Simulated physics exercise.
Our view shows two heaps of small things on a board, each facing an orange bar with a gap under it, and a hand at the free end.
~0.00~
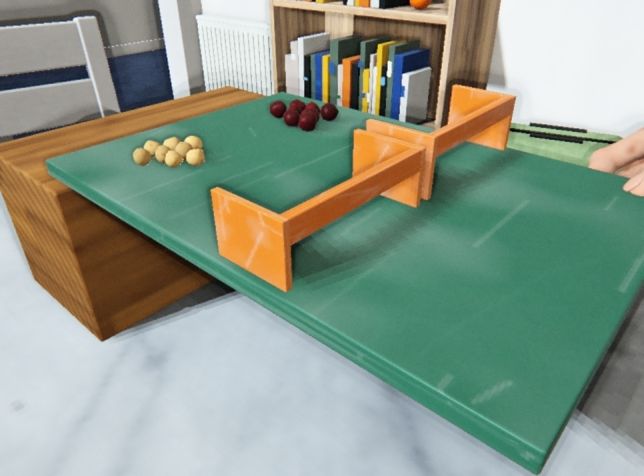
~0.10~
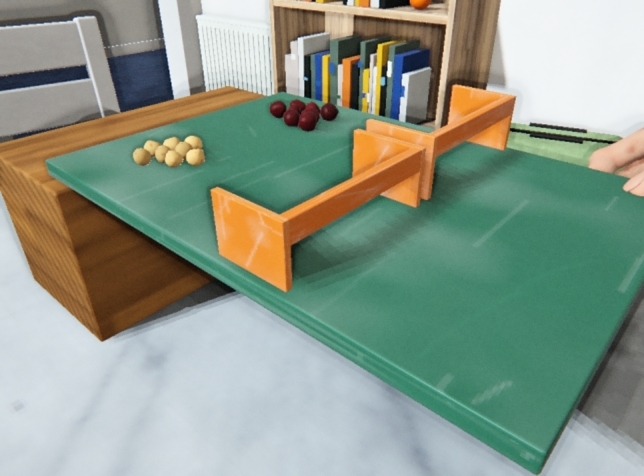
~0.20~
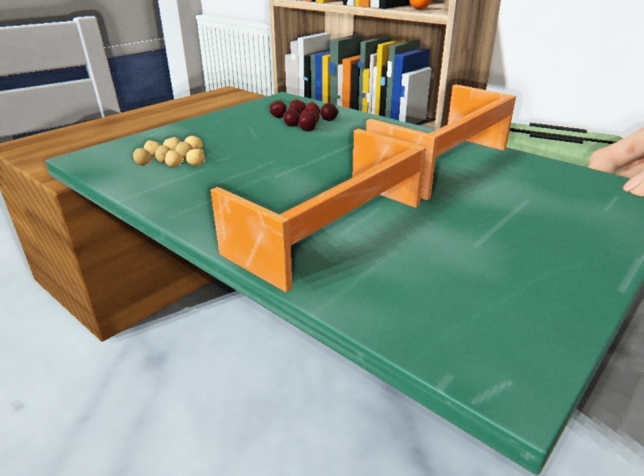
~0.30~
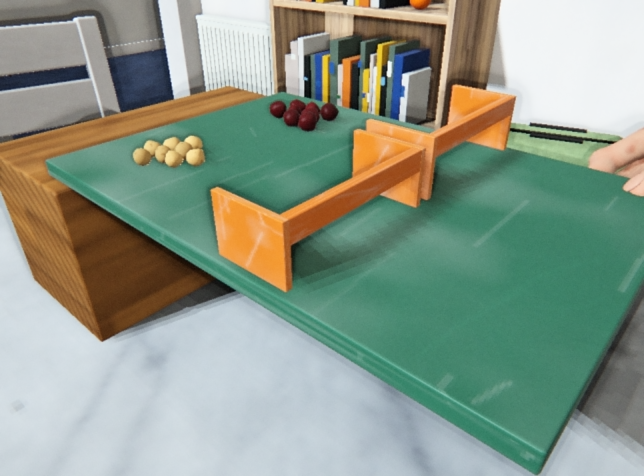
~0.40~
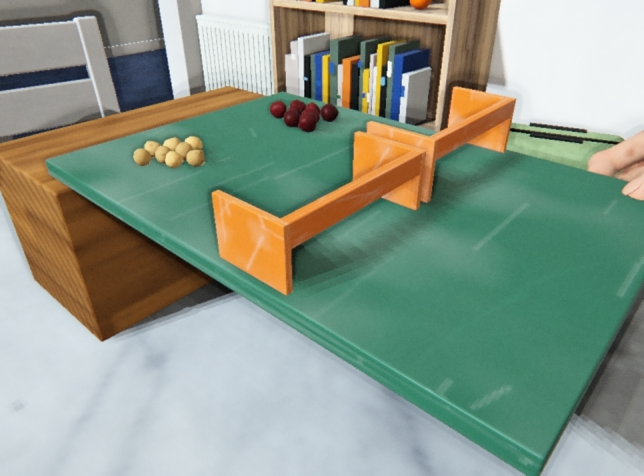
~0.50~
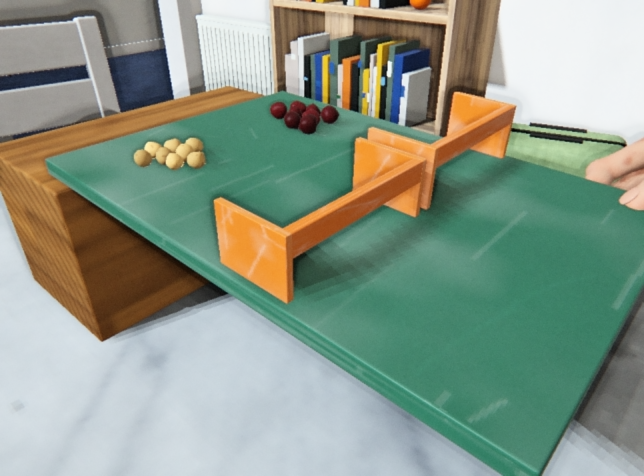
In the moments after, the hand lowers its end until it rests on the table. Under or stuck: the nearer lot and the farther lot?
The nearer lot will likely find a way out, the farther lot will likely find a way out.
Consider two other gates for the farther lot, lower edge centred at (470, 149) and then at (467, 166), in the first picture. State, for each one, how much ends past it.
About 10 per cent the first time and 0 per cent the second.
After 1.04 s, board sloping at 16°; nearer lot where it was; farther lot on its way down.
After 1.50 s, board resting at 25°; nearer lot the whole lot past its gate; farther lot the whole lot past its gate.
In the end (2.5 s), board resting at 25°; nearer lot the whole lot past its gate; farther lot the whole lot past its gate.
